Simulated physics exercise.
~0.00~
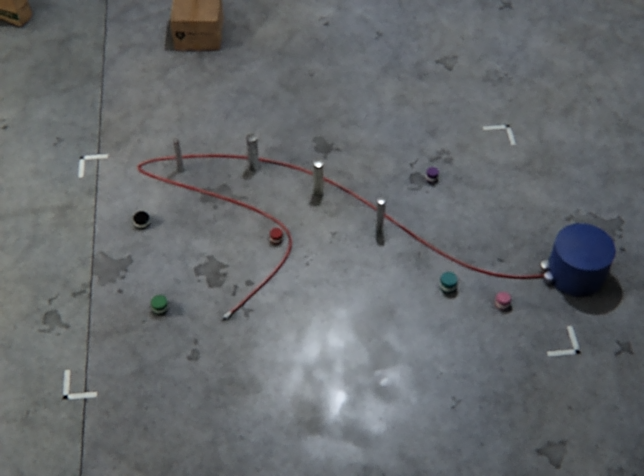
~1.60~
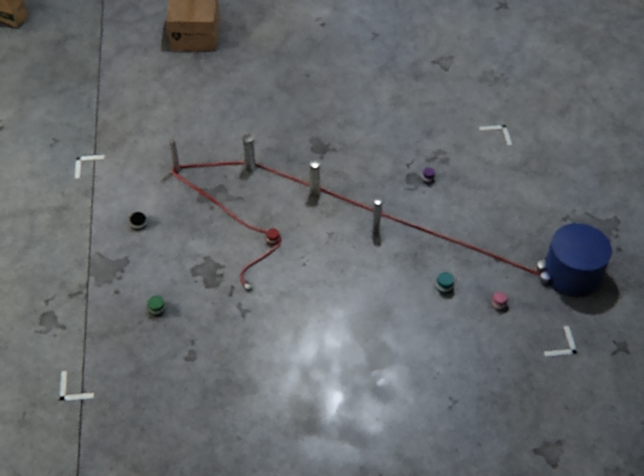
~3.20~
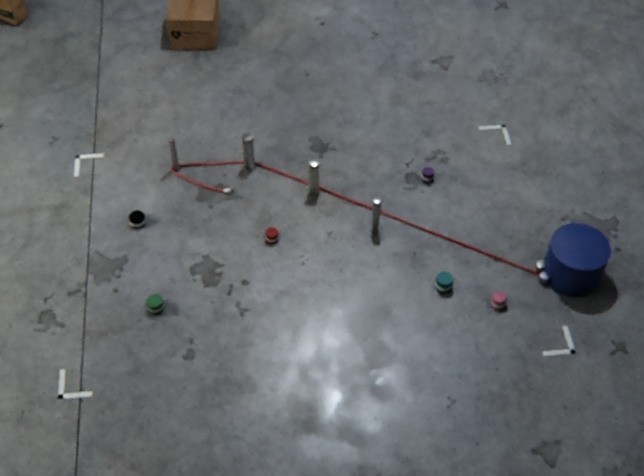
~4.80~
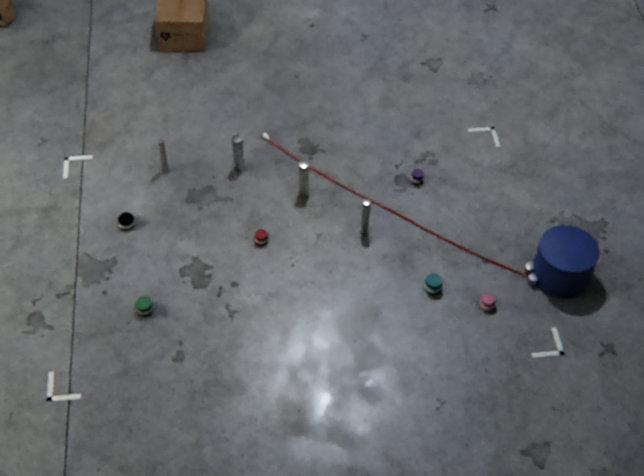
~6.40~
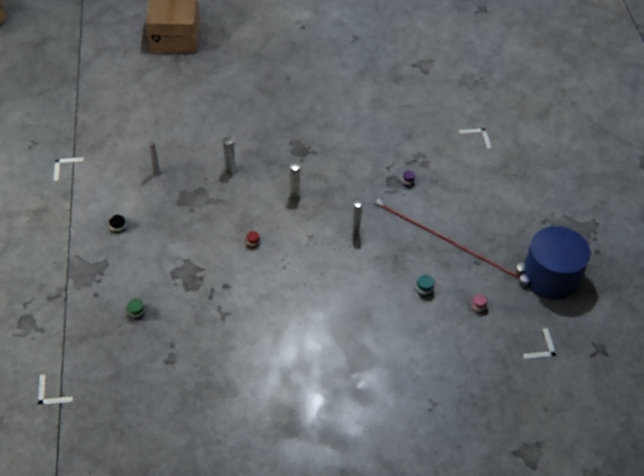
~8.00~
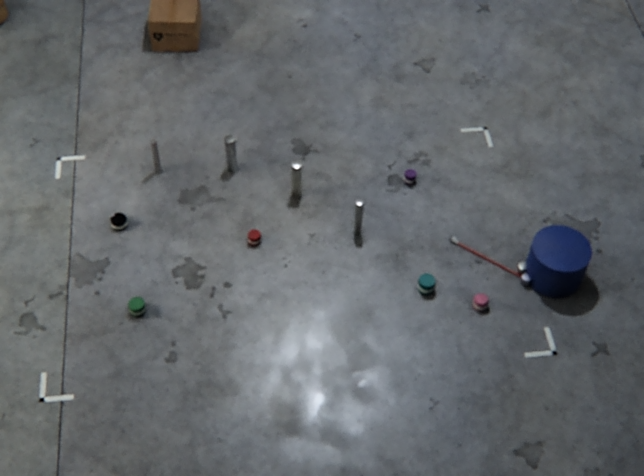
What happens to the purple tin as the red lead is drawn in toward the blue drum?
The purple tin hardly stirs, staying practically where it stood on the floor as the lead is drawn in.
A long red lead lies slack on a grey concrete floor, seen from high above, running from a blue drum at the right past four metal posts and doubling back at the left. Small red, black, green, teal, purple and pink containers stand around it, with a cardboard box at the upper left. The lead draws in toward the drum, pulling tight around the leftmost post and bending at the red tin. Its plug end slides back past that tin, comes clear of the left posts and travels right as the view pans slightly. Only a short length remains outside the drum, with the containers still standing.
